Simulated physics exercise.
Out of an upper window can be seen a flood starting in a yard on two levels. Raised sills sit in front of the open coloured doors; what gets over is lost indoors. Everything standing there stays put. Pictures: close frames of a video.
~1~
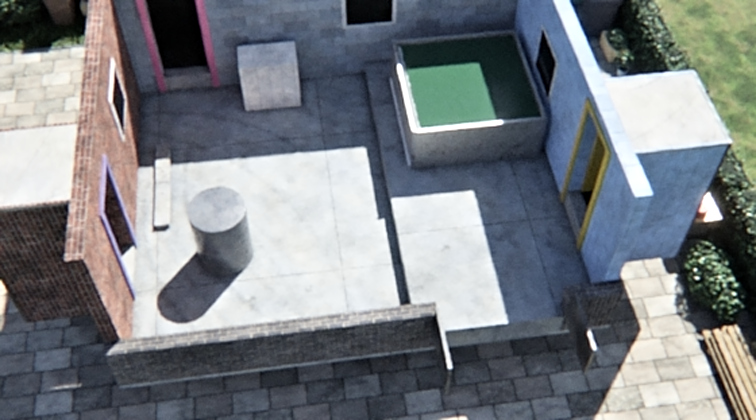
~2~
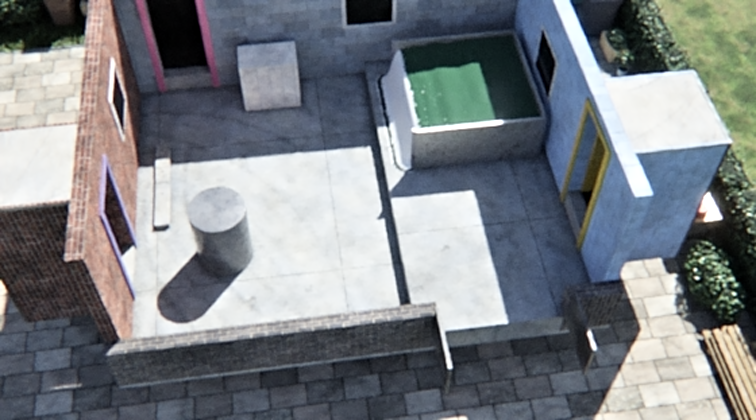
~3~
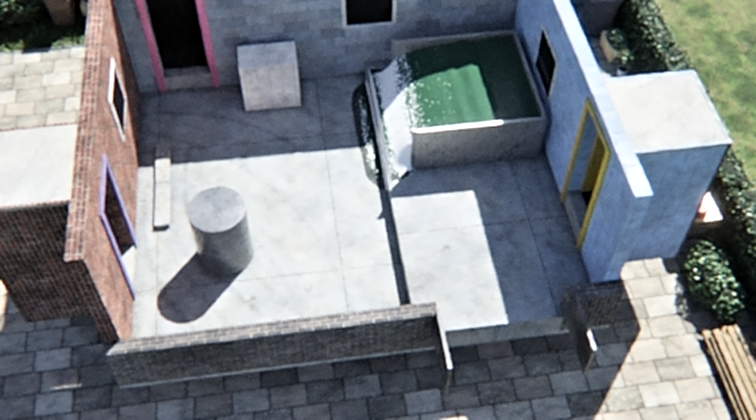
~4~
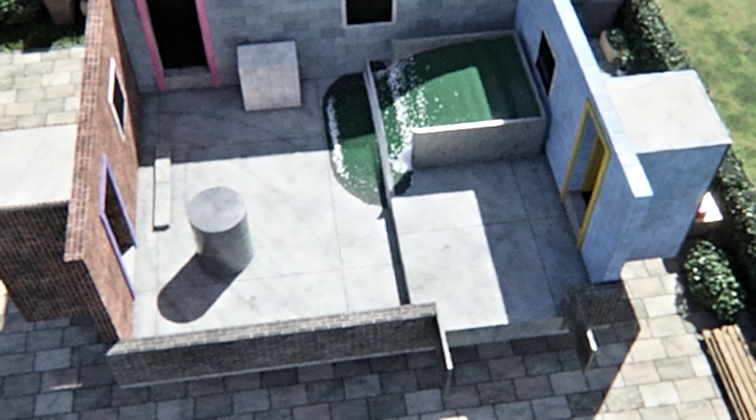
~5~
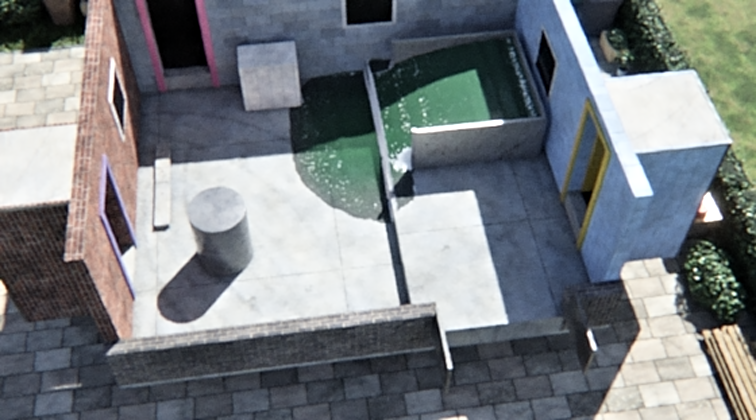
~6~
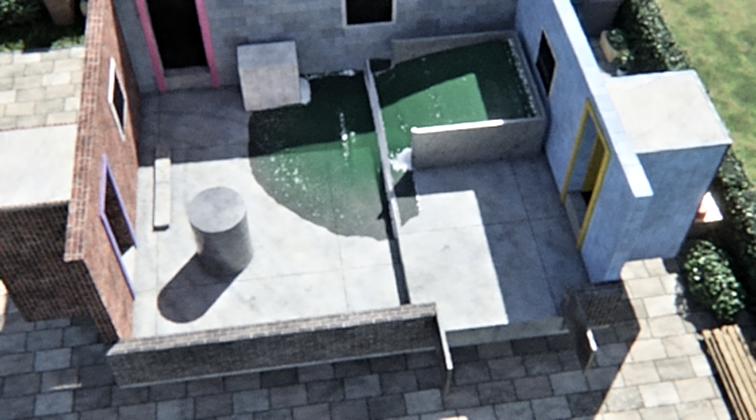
Green water pours from a tank's left side and spreads leftward across the pale yard.
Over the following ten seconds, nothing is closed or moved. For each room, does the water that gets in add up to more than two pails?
Blue door: Yes, more than two pails; pink door: No, two pails at most; yellow door: No, two pails at most.
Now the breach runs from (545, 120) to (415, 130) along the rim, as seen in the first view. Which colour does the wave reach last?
The door marked pink, I reckon.
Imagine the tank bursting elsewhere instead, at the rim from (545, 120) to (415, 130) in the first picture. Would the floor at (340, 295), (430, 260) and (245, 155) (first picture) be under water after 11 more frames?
Listed order gives sopping; sopping; left alone.
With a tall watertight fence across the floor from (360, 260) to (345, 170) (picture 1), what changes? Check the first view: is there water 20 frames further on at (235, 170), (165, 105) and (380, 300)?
The first is inundated, the second inundated and the third inundated.
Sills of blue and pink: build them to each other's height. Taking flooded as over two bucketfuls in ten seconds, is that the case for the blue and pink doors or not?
Looking at both, blue receives less, and pink receives more.
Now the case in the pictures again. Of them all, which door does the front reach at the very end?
That would be the yellow door.
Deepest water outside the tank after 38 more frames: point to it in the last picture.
Check roughly (413, 329).
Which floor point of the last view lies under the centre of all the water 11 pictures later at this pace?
My pick is pixel (321, 145).
A moment on, water covers 45 % of the floor; the blue door not reached, the pink door wet at the sill, nothing in, the yellow door not reached.
Next, water covers 55 % of the floor; the blue door under two buckets in, the pink door wet at the sill, nothing in, the yellow door not reached.
Then, water covers 65 % of the floor; the blue door over two buckets in, the pink door wet at the sill, nothing in, the yellow door not reached.
Later, water covers 70 % of the floor; the blue door over two buckets in, the pink door wet at the sill, nothing in, the yellow door not reached.
In the end, water covers 75 % of the floor; the blue door far over two buckets in, the pink door wet at the sill, nothing in, the yellow door wet at the sill, nothing in.
